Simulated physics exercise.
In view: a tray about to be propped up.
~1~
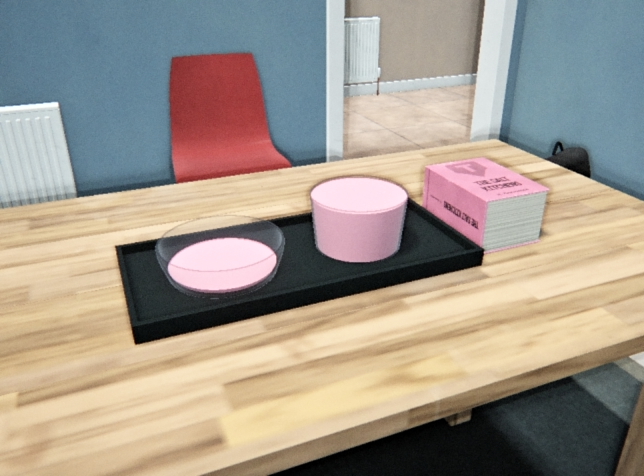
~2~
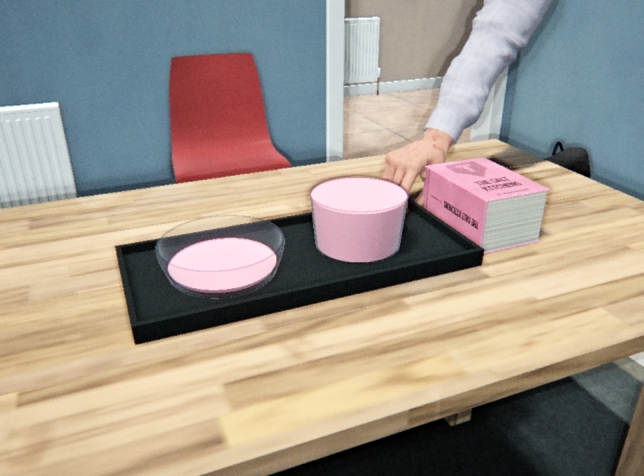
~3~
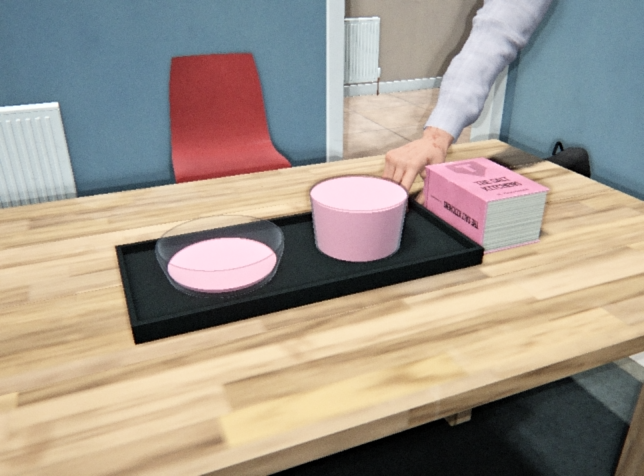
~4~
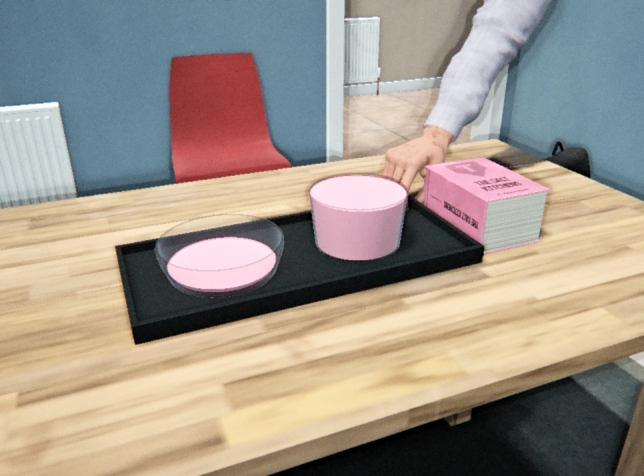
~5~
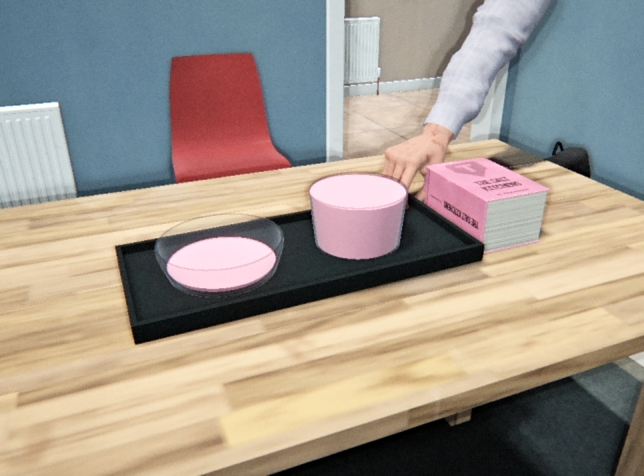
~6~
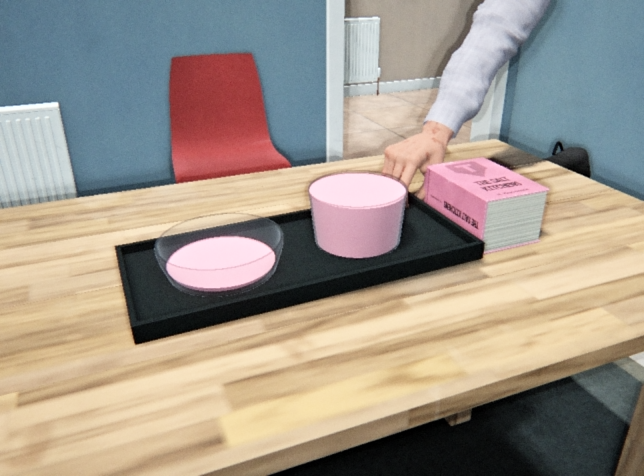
A hand reaching in from the right and gripping the far end of a black tray holding pink-filled containers, barely lifting it.
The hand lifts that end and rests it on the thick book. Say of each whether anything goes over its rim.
Noted: Dish retains its contents; tub brims over.
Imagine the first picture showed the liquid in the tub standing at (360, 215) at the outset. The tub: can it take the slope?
Result then: Contents retained.
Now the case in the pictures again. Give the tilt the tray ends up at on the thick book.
The slope works out to about 11 degrees.
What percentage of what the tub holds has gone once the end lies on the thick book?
Reading: Some 12 per cent.
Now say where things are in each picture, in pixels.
In the first frame, the tray lies flat; dish (222, 253) nearly empty; tub (358, 218) nearly full; thick book (515, 222).
In the second frame, a hand takes the end of the tray; dish nearly empty, surface at (223, 262); tub nearly full, surface at (359, 195).
In the third frame, the tray slopes by about 0°; dish (222, 253) nearly empty; tub (358, 217) nearly full.
In the fourth frame, the end is rising; dish nearly empty, surface at (223, 262); tub nearly full, surface at (358, 193); thick book (515, 222).
In the fifth frame, the end has come up a little; dish (221, 252) nearly empty; tub (358, 214) nearly full.
In the sixth frame, slope near 1°; dish nearly empty, surface at (222, 261); tub nearly full, surface at (357, 190); thick book (515, 222).
A moment on, the tray slopes by about 6°; dish, all is still inside; tub, a puddle lies under it.
Further on, the tray slopes by about 13°; dish, all is still inside; tub, a puddle lies under it.
When it is over, the tray slopes by about 11°, resting on the thick book; dish, all is still inside; tub, a puddle lies under it.
